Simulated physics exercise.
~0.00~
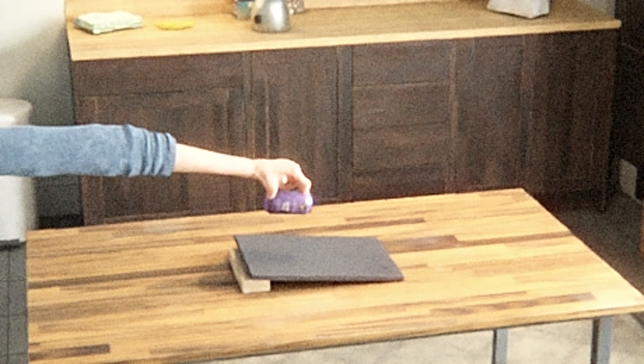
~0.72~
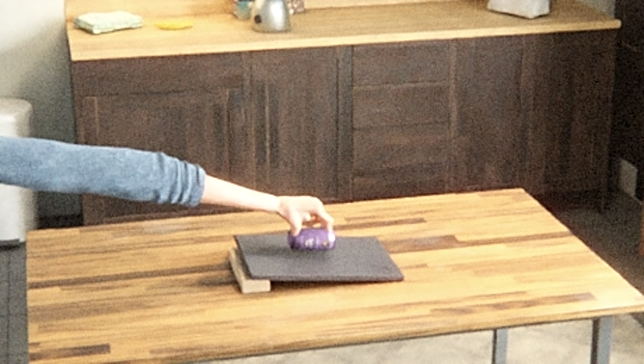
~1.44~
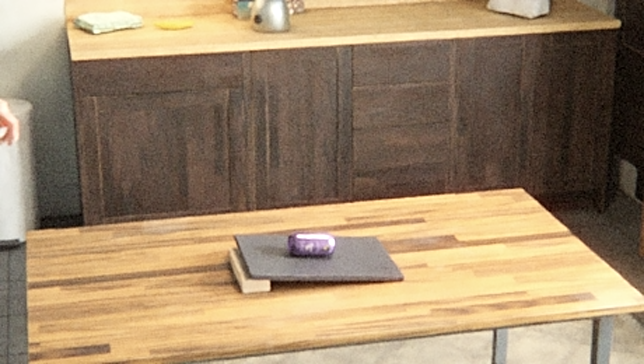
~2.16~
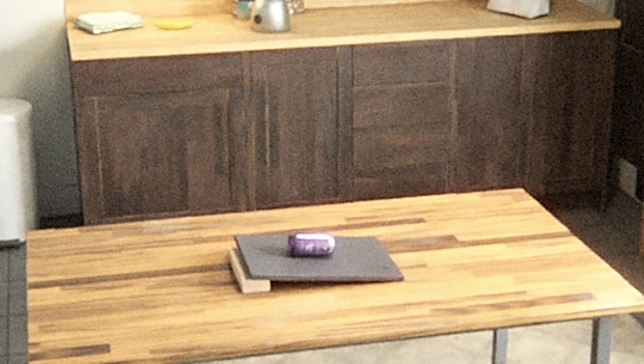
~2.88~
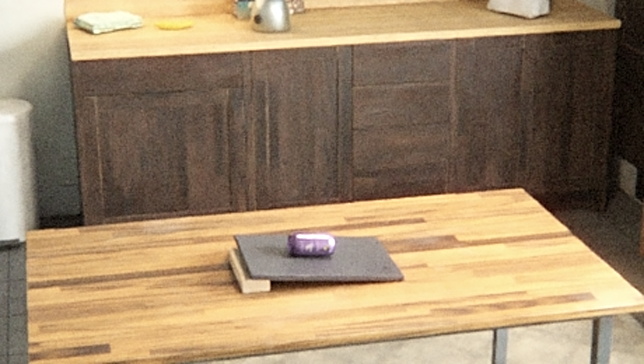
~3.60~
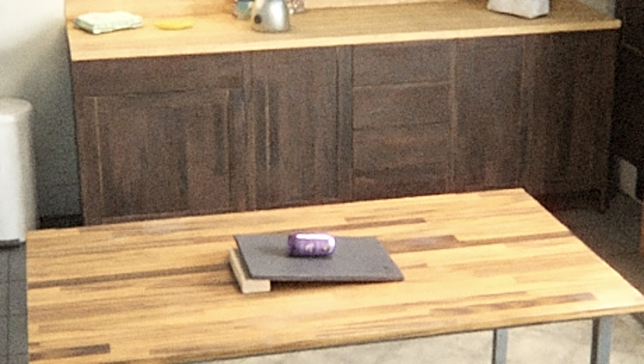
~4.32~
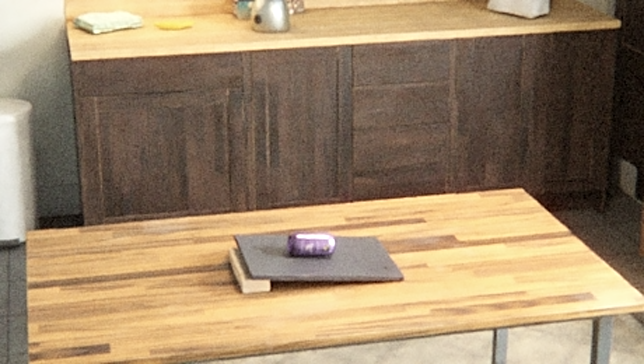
The clip opens on a striped wooden table in a kitchen, where a dark board rests with its left end propped on a small block of wood. An arm in a blue sleeve reaches in from the left, holding a purple can on its side above the board. The hand moves slightly right and lowers the can onto the sloping surface. It then lets go and draws back to the left until it is out of view. The can stays where it was placed, lying still on the tilted board as the clip ends.
